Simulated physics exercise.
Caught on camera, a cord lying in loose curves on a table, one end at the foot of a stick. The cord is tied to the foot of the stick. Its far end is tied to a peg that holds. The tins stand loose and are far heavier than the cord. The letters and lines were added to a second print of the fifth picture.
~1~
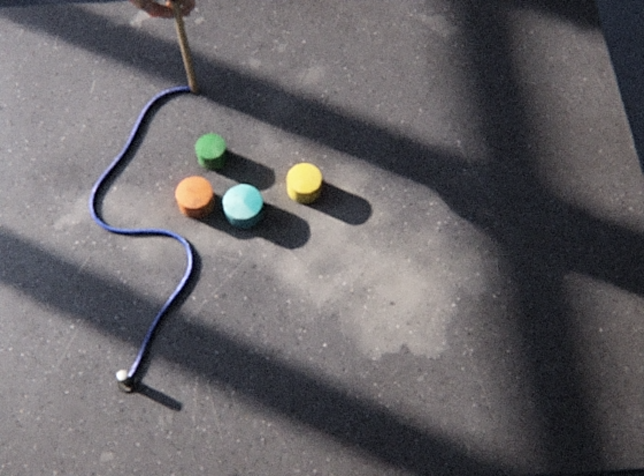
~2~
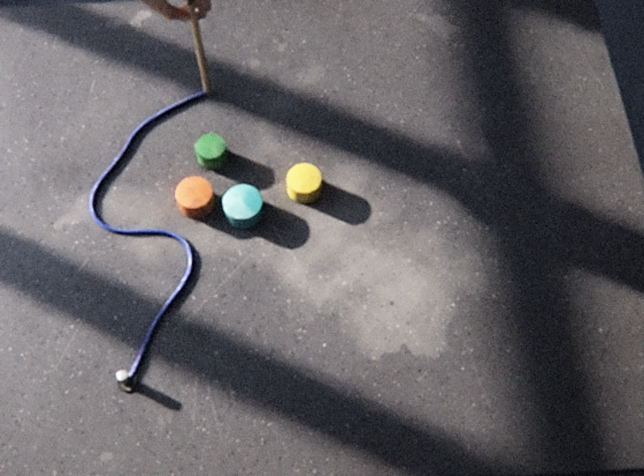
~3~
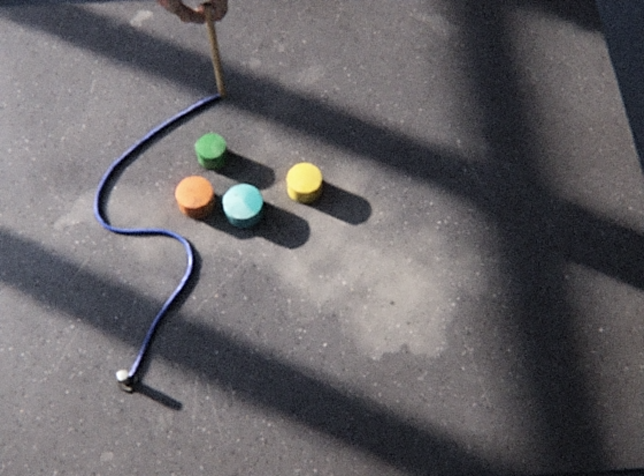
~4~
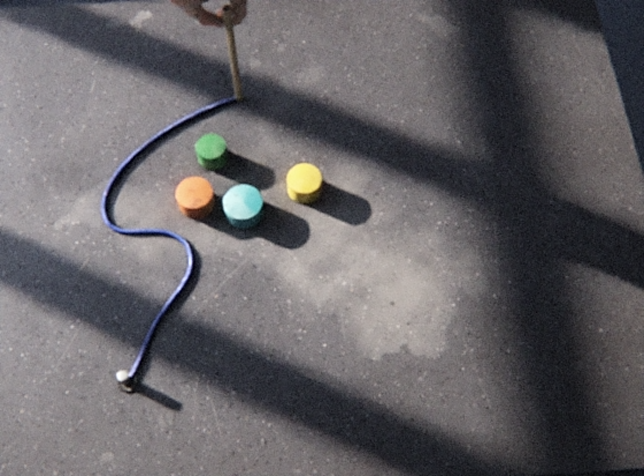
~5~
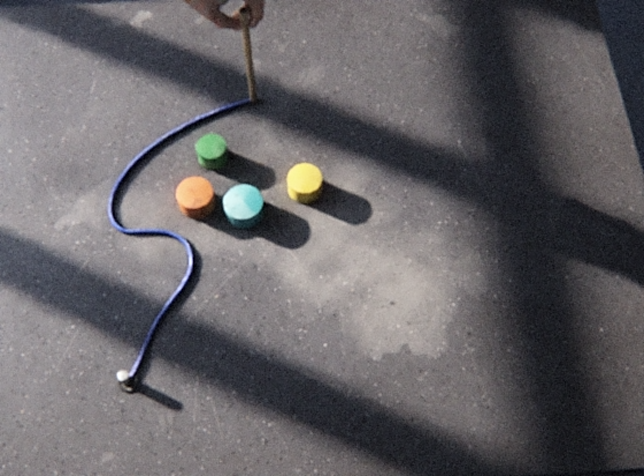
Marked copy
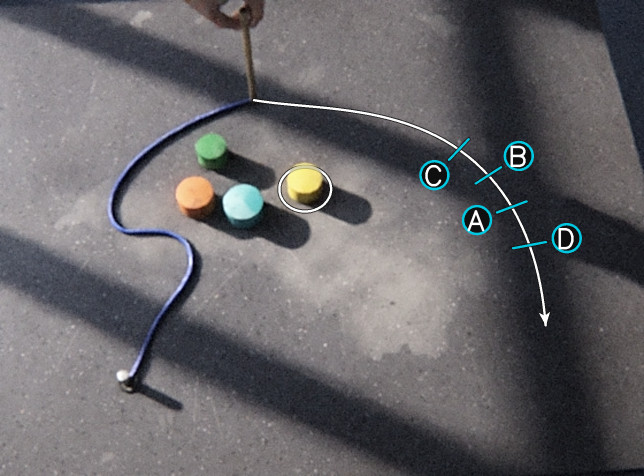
A hand moving a stick slowly rightward, drawing one end of a blue cord past four colourful tins on a grey surface.
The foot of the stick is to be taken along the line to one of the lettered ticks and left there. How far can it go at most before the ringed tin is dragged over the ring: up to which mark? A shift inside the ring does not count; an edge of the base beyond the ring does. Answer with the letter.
The farthest safe stop is C.
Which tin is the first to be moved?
The green tin.
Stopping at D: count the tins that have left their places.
Four.
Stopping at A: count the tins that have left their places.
Four.
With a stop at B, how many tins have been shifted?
Four.
On the marked copy, A at (512, 207); B at (488, 175); C at (459, 150); D at (529, 245); the ring at (305, 189); the route from (254, 100) via (453, 145) to (546, 326).
With C. Early on, foot of the stick (326, 109); yellow tin (305, 184).
Further on, foot of the stick (401, 123); green tin (225, 163); yellow tin (305, 184).
At the end, foot of the stick (459, 150); turquoise tin (266, 225); orange tin (228, 220); green tin (259, 194); yellow tin (305, 184); the yellow tin is still in its ring.
As for the rest, A drags the ringed tin to (327, 217); B drags the ringed tin to (314, 201); D drags the ringed tin to (339, 234).
